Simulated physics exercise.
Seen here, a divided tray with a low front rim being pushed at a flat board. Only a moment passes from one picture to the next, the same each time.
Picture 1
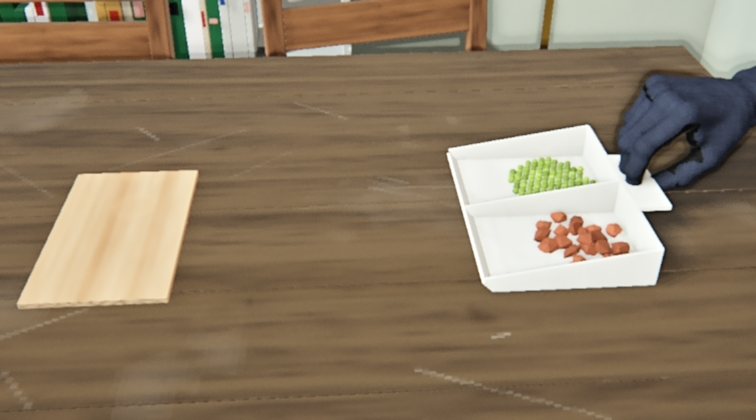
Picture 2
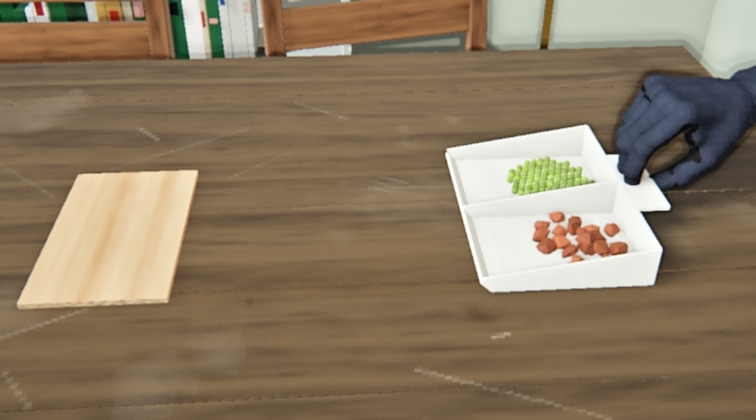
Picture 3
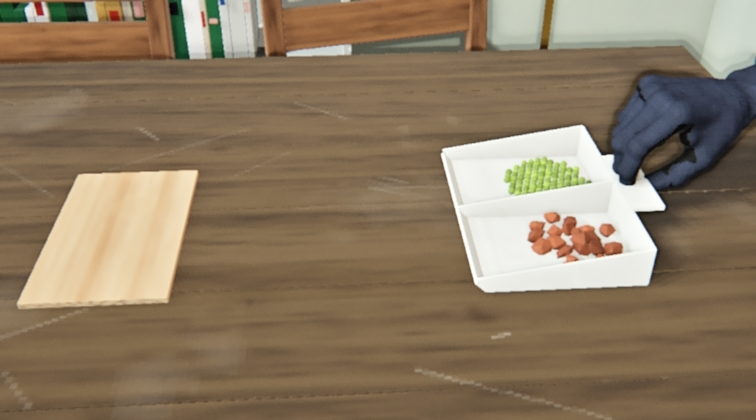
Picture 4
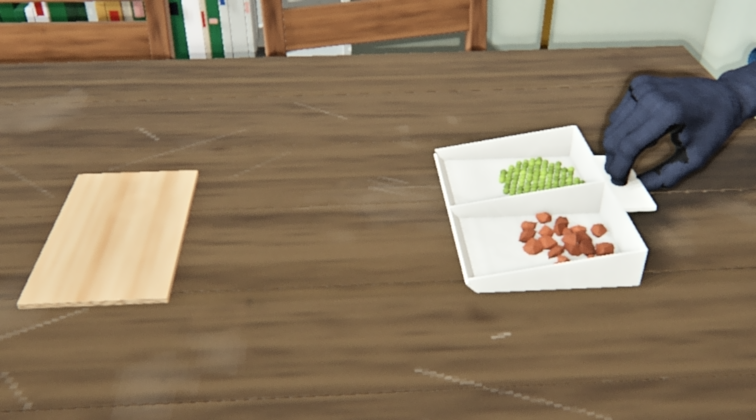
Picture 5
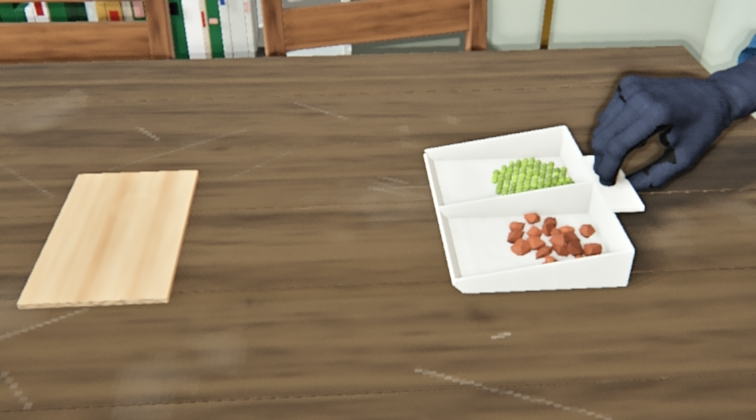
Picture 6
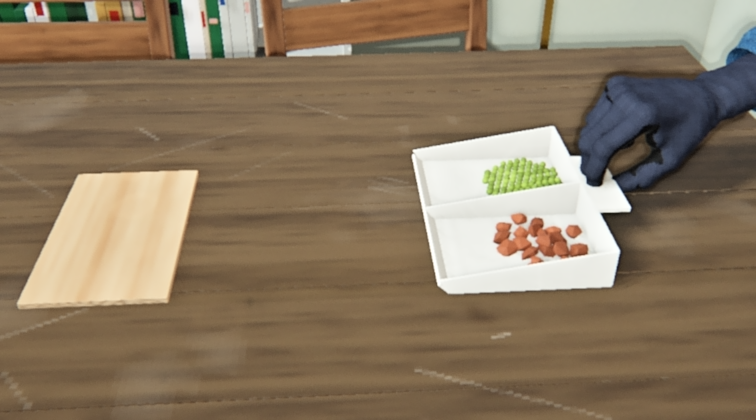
Divided white tray of green peas and reddish-brown chunks sliding slowly left across a wooden table, pushed by a dark-gloved hand.
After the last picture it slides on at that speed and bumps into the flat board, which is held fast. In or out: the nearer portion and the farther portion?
Here the nearer portion keeps within its part, and the farther portion keeps within its part.
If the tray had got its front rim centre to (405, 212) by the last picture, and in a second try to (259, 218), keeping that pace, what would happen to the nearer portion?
In the first try it is held by the rim; in the second it throws some past the low edge.
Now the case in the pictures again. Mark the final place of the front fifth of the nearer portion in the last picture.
At about (244, 252).
Then, 0.47 s later than the last frame, tray still sliding, front rim near (310, 216); nearer portion all inside; farther portion all inside.
Then, 1.03 s later than the last frame, tray stopped at the flat board; nearer portion all inside; farther portion all inside.
Then, 1.24 s later than the last frame, tray stopped at the flat board; nearer portion all inside; farther portion all inside, moved towards the front rim.
When it is over, tray stopped at the flat board; nearer portion all inside; farther portion all inside, moved towards the front rim.
